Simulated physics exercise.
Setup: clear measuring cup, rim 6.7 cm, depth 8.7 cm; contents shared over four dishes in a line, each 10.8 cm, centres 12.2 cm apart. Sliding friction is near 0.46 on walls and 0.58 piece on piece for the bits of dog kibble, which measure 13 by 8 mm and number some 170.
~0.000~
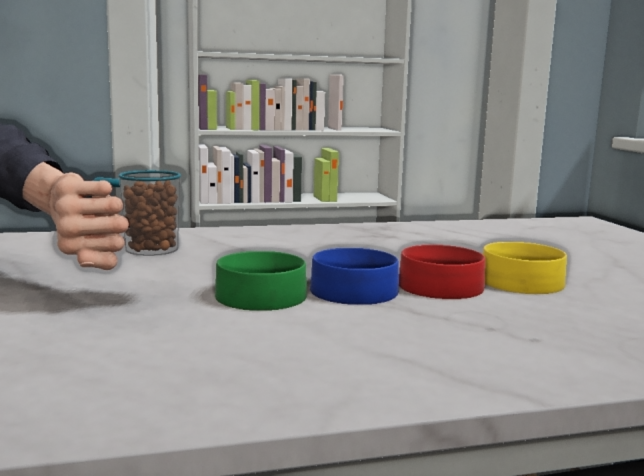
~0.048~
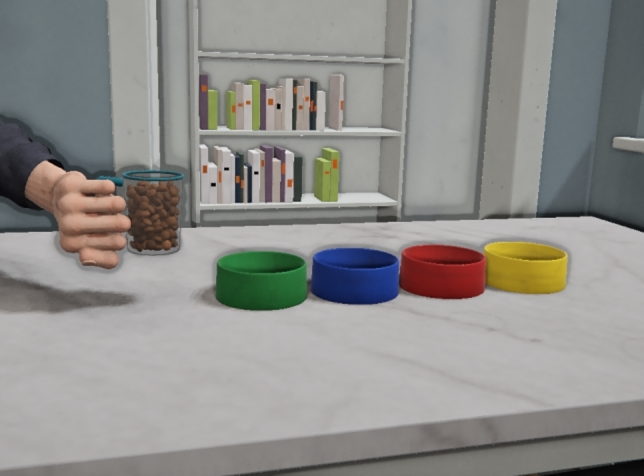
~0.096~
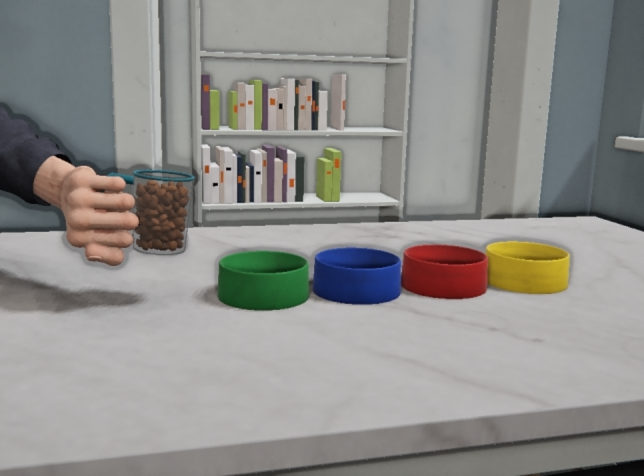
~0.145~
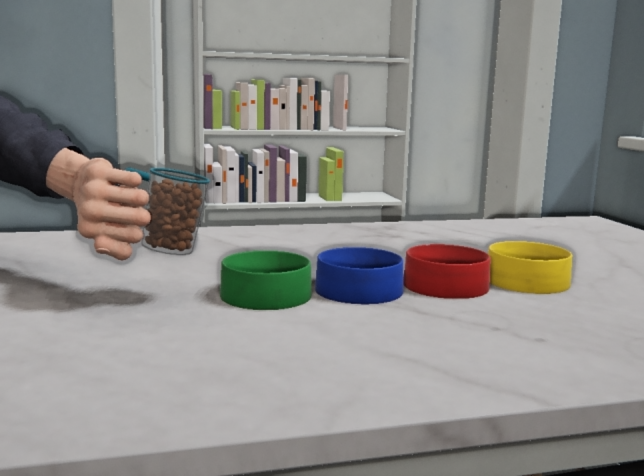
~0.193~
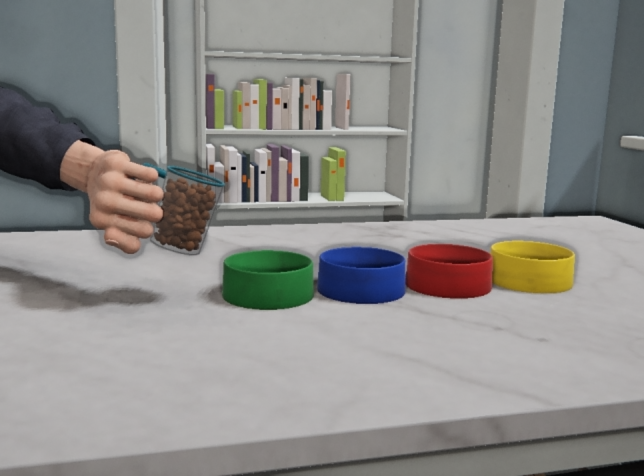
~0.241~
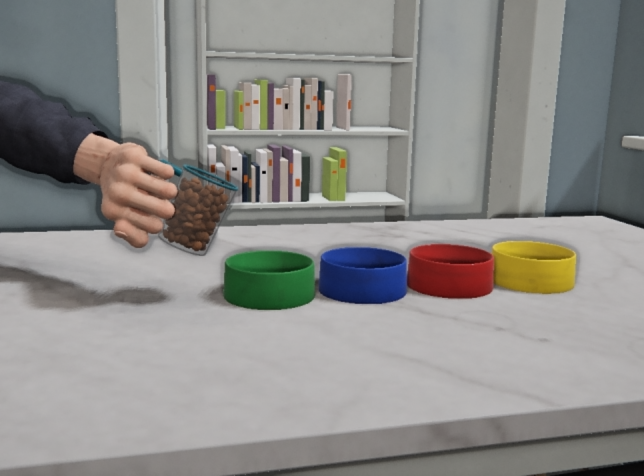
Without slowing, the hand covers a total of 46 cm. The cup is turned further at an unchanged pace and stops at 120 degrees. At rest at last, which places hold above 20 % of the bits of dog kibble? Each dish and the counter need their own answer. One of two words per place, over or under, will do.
Red - over, blue - over, green - under, yellow - under, counter - under.
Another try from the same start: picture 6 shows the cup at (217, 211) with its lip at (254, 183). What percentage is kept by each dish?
Kept per dish: Red = 0, blue = 0, green = 0, yellow = 100.
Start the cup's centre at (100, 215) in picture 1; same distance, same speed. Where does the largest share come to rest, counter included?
Top spot: Blue.
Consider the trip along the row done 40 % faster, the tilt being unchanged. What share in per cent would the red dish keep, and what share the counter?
The shares would then be red 60 and counter 10.
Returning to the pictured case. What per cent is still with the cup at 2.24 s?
0 per cent.
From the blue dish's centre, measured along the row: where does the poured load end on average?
Some 6 cm in the +x direction.
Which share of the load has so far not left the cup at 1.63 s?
It comes to about 0 percent.
Then, at 1.07 s, tilt 120 degrees; cup holds 60 %, blue 40 %.
Then, at 1.63 s, tilt 120 degrees; cup holds 0 %, red 35 %, blue 55 %.
After 2.24 s, tilt 120 degrees; cup holds 0 %, red 35 %, blue 55 %.
By 2.5 s all is still; red 35 %, blue 55 %, green 0 %, yellow 0 %, counter 15 %.
